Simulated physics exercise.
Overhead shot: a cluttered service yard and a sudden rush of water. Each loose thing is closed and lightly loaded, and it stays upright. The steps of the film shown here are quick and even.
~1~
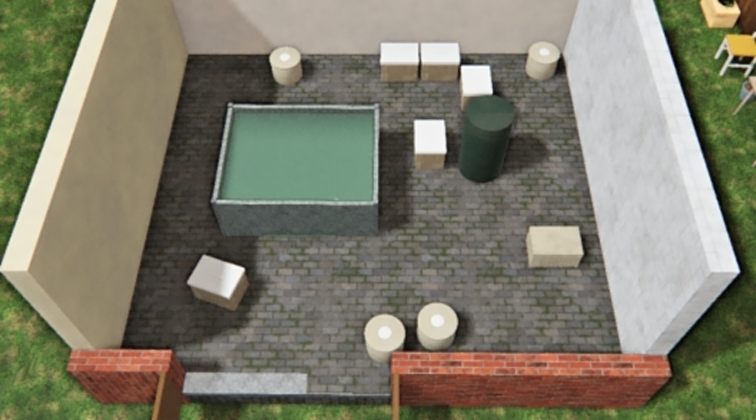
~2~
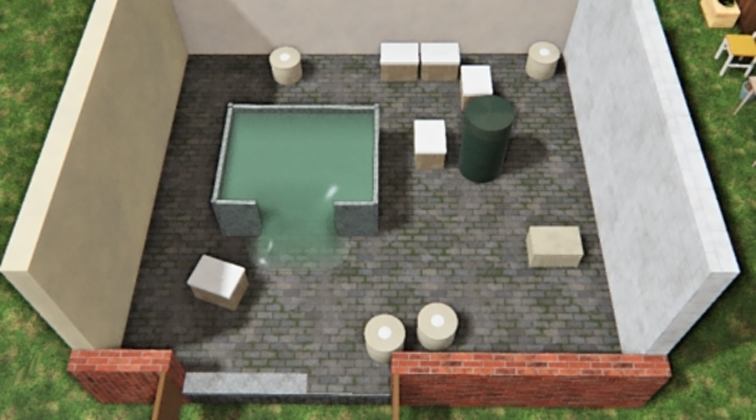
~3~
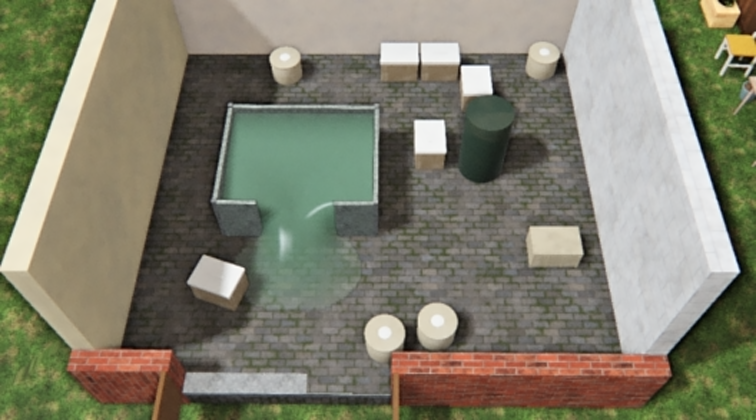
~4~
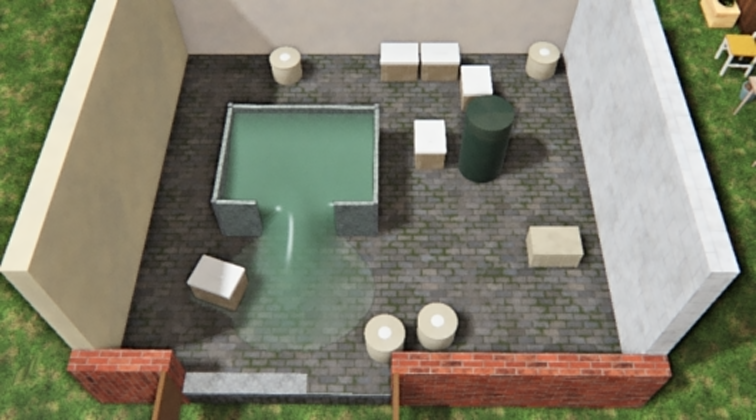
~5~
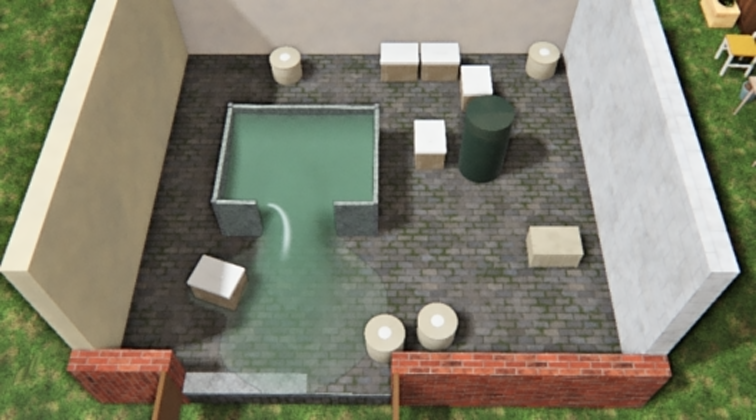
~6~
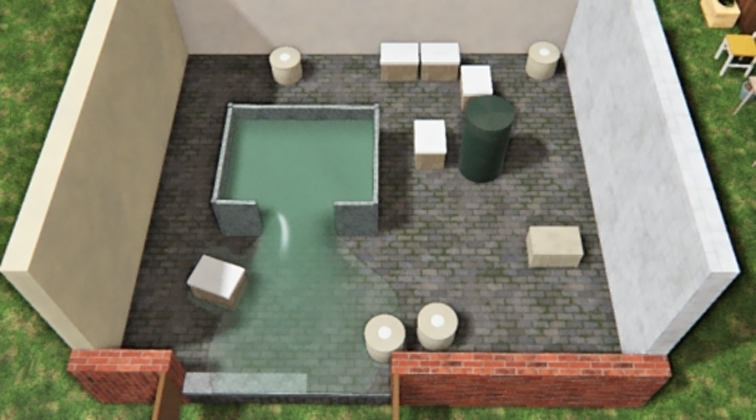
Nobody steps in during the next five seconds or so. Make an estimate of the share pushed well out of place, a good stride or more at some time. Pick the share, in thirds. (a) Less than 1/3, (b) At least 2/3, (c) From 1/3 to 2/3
Less than 1/3.
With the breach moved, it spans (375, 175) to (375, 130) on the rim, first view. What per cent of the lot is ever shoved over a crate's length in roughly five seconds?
Roughly 50 in a hundred.
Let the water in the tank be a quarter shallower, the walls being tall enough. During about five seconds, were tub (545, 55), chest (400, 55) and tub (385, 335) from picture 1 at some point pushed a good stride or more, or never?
The first stopped before it, the second stopped before it, the third reached the mark.
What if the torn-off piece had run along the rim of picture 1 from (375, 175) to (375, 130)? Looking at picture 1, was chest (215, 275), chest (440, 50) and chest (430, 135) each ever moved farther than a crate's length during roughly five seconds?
First stays short of it, second stays short of it, third covers that distance.
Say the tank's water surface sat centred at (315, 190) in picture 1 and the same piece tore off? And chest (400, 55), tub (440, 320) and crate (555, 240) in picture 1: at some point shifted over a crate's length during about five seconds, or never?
Object by object, in turn: Lingered near its place, travelled a good distance, lingered near its place.
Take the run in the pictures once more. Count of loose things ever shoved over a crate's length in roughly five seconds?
By my count, 3.
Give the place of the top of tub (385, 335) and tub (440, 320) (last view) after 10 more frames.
Near (502, 324) and (536, 310).
A moment on, 0 of 10 are well off their spots; 0 afloat.
Next, 3 of 10 are well off their spots; 0 afloat.
Later, 3 of 10 are well off their spots; 0 afloat.
In the end, 3 of 10 are well off their spots, and 3 have been at some point; 1 afloat.
